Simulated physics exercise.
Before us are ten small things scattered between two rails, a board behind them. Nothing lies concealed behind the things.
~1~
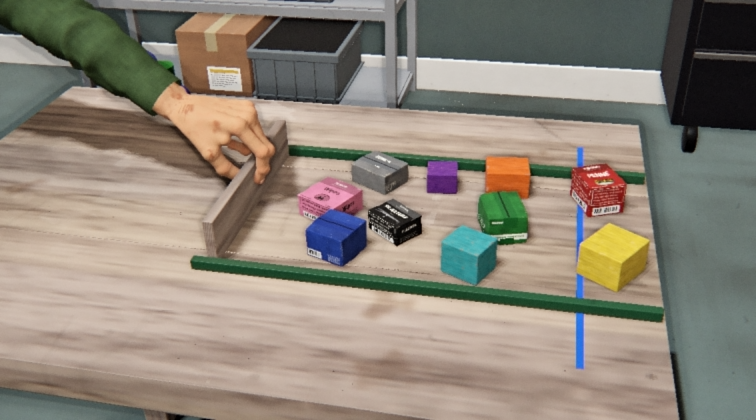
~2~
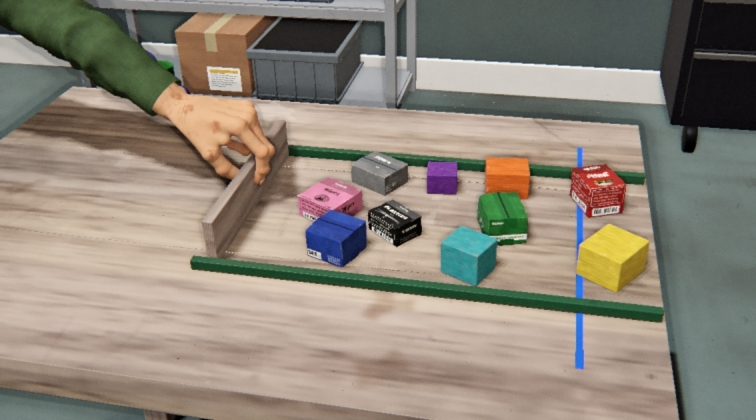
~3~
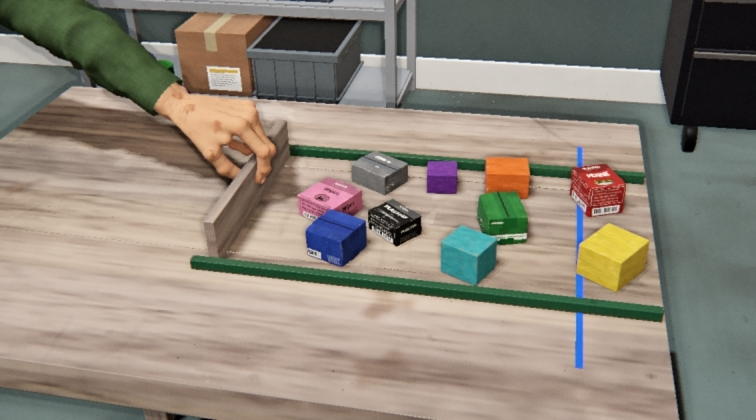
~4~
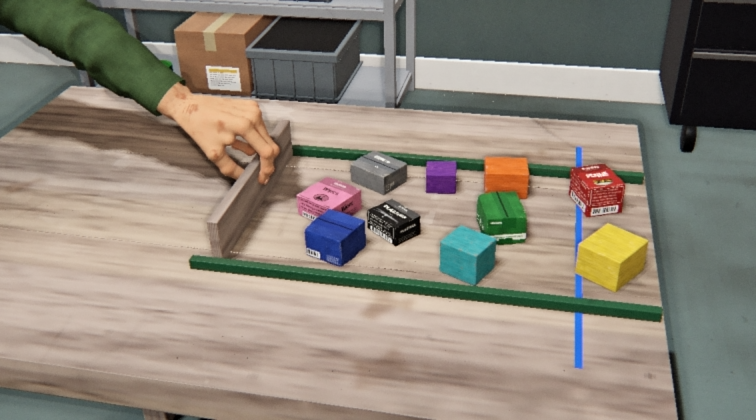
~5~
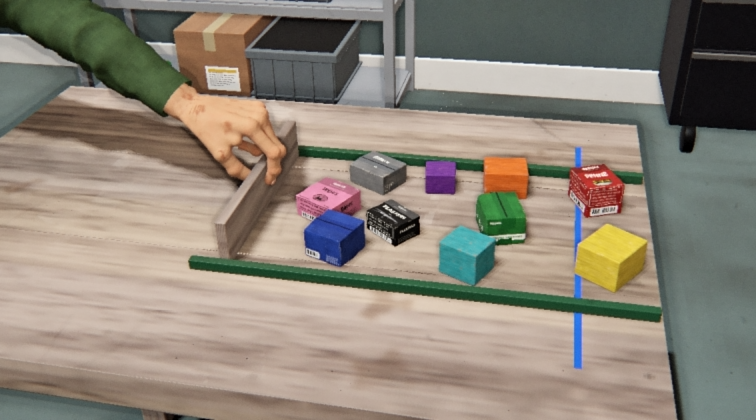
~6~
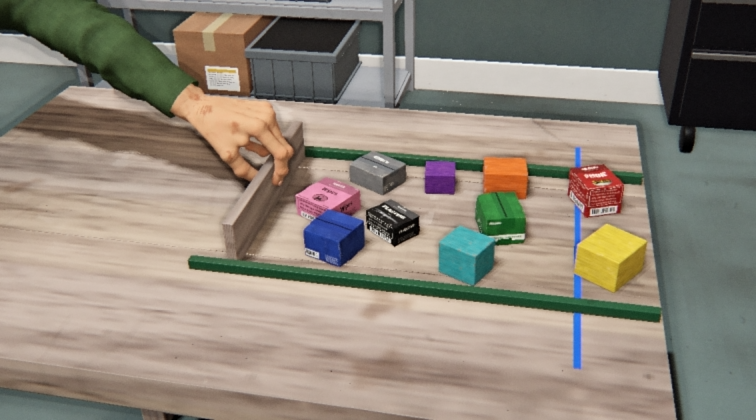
A hand sliding a wooden board slightly right between two green rails towards ten scattered small blocks and boxes, which stay still.
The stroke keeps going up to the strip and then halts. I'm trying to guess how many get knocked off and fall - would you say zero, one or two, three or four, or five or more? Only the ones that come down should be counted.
After the sweep, the pieces gone from the top come to three or four, as it turns out.
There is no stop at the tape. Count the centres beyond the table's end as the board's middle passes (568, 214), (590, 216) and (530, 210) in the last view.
The counts would come out as 3, 6 and 1.
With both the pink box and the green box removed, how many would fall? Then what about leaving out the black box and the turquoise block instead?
Result: 3 in the first case, with 2 in the second.
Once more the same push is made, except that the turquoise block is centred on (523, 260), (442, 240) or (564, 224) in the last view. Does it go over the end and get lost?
One after another, it keeps its place; keeps its place; fails to stay.
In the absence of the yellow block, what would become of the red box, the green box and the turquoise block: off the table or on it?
So: The red box goes down, the green box goes down, the turquoise block does not drop.
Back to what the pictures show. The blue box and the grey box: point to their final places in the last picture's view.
Okay, so first (603, 269), and next (602, 186).
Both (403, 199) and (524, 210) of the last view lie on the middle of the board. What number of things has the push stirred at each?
6 by the first point, 10 by the second.
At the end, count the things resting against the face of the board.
That number would be 3.
A little later, none off yet; yellow block at rest near (610, 257); red box at rest near (595, 190); green box at rest near (500, 218).
Next, none off yet; yellow block at rest near (610, 257); red box moving near (602, 191); green box shifted a little near (527, 217).
Later still, one off so far; yellow block shifted a little near (643, 261); red box dropping near (679, 306); green box shifted well along near (612, 224).
When it is over, the number that fall off is three or four; down, orange block, green box, red box and yellow block.
